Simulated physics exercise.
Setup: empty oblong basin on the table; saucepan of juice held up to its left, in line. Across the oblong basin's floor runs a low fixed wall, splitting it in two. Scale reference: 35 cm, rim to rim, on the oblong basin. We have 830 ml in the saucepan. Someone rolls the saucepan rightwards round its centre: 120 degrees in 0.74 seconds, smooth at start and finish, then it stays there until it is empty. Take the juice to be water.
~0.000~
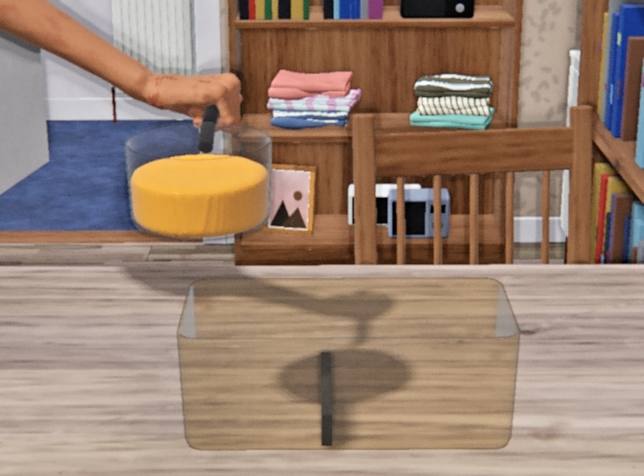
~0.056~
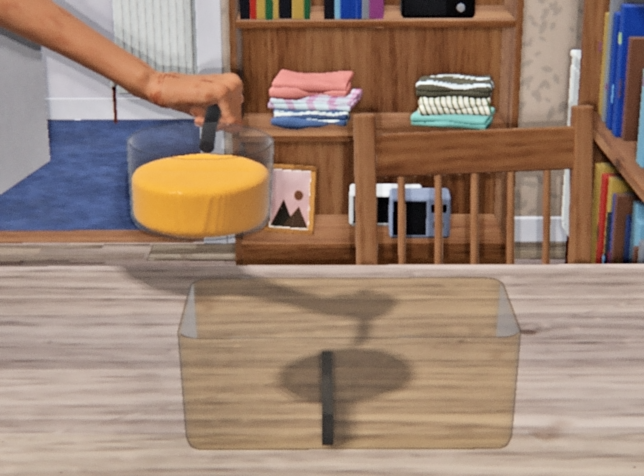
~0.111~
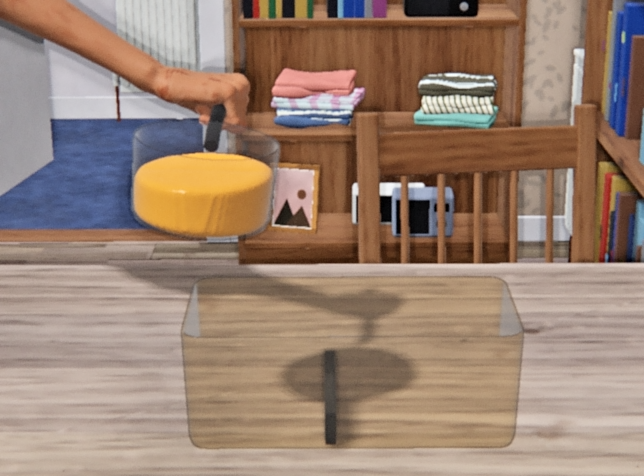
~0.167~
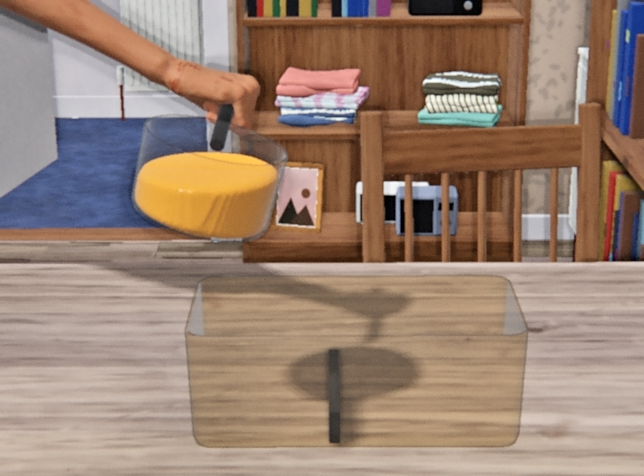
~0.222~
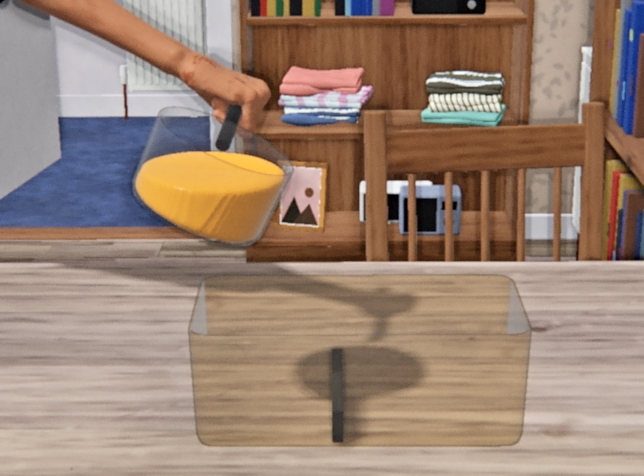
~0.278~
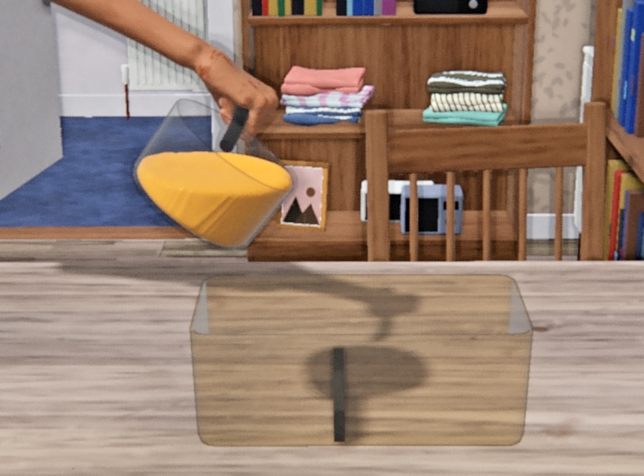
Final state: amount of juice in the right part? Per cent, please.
Approximately 40 %.
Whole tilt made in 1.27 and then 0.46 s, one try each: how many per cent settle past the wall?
55 per cent first, 30 per cent second.
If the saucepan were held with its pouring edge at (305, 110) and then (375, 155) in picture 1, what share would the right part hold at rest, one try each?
Result: 65 per cent, then 90 per cent.
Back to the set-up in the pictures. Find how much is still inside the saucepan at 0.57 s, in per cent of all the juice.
Around 26 percent.
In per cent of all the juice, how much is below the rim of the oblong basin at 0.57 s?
Roughly 32 percent of it.
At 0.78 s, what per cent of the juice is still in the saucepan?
Near 3 in a hundred.
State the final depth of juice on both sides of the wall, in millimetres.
Some 20 mm on the left and some 10 mm on the right.
Then, 0.57 s in, the tilt is 105° and 27 per cent is still to pour, 14 is left of the wall and 18 right of it.
Then, 0.78 s in, the tilt is 120° and 3 per cent is still to pour, 54 is left of the wall and 37 right of it.
Then, 1.00 s in, the tilt is 120° and 0 per cent is still to pour, 58 is left of the wall and 39 right of it.
Then, 1.24 s in, the tilt is 120° and 0 per cent is still to pour, 58 is left of the wall and 39 right of it.
Finally, 58 per cent lies left of the wall, 40 right of it and 2 outside.
